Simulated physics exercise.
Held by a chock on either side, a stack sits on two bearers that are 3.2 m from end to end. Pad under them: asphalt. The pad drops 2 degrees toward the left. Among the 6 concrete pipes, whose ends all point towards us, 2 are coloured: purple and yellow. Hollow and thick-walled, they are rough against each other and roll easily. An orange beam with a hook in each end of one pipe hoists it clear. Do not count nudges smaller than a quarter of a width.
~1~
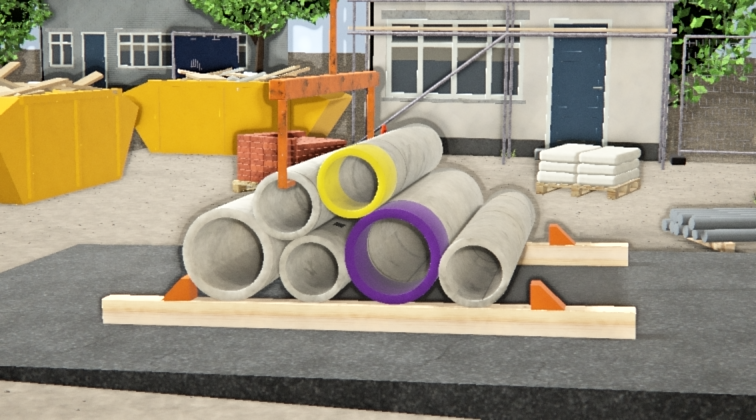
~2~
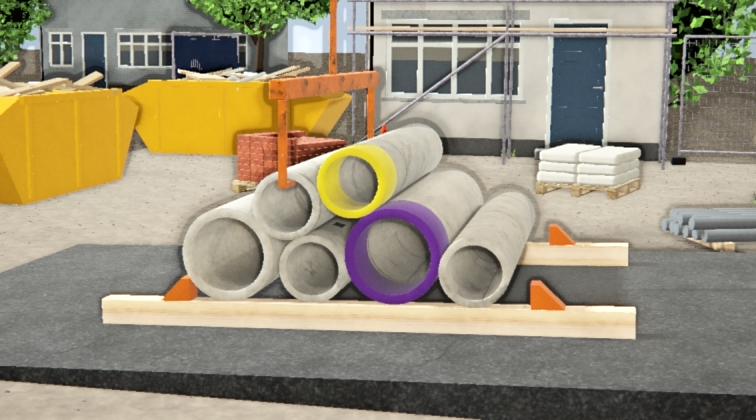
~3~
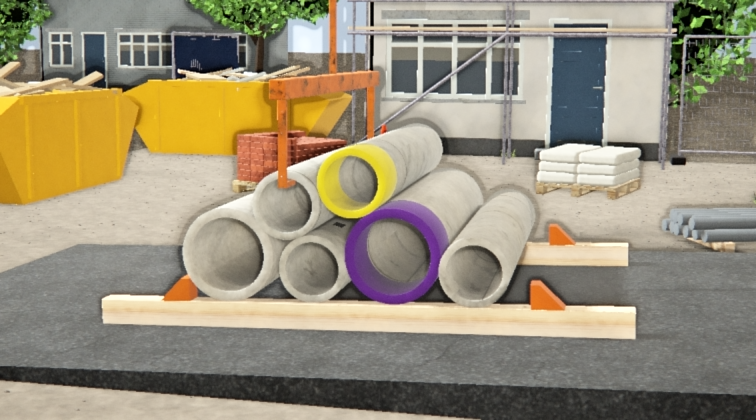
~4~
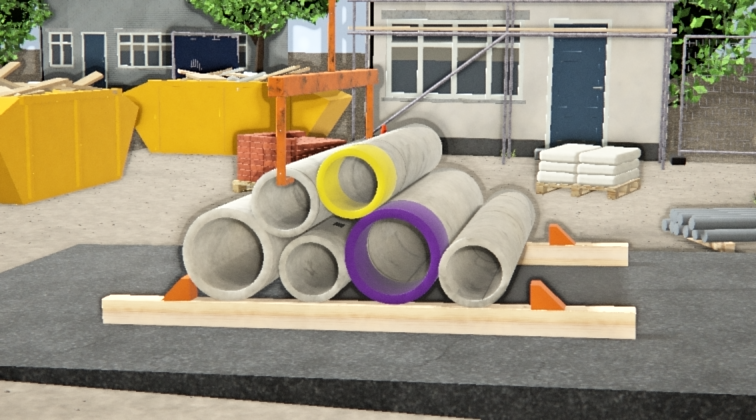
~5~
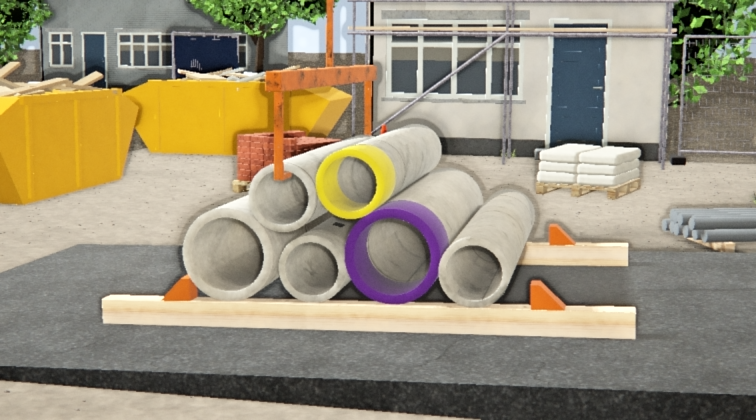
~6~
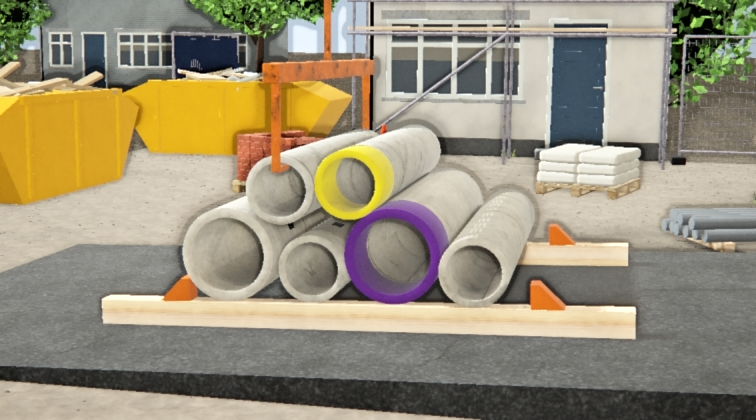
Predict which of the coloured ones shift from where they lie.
As for purple, it stays in position, while yellow leaves its spot.
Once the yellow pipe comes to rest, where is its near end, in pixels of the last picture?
(285, 204).
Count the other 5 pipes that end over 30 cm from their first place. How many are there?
Counted: 1.
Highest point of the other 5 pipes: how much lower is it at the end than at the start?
Roughly 15 cm.
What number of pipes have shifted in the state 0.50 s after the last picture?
The count by then is 1.
Then, 0.2 s past the sixth picture, purple is unmoved; yellow is 7 cm further left and 5 cm lower; 0 out of place.
Then, 0.3 s past the sixth picture, yellow is 13 cm further left and 11 cm lower; as before, purple; 1 out of place.
Then, 0.5 s past the sixth picture, yellow is 26 cm further left and 11 cm lower; as before, purple; 1 out of place.
Finally (1.7 s after the last picture), purple is 4 cm further left; yellow is 38 cm further left and 13 cm lower; 1 out of place.
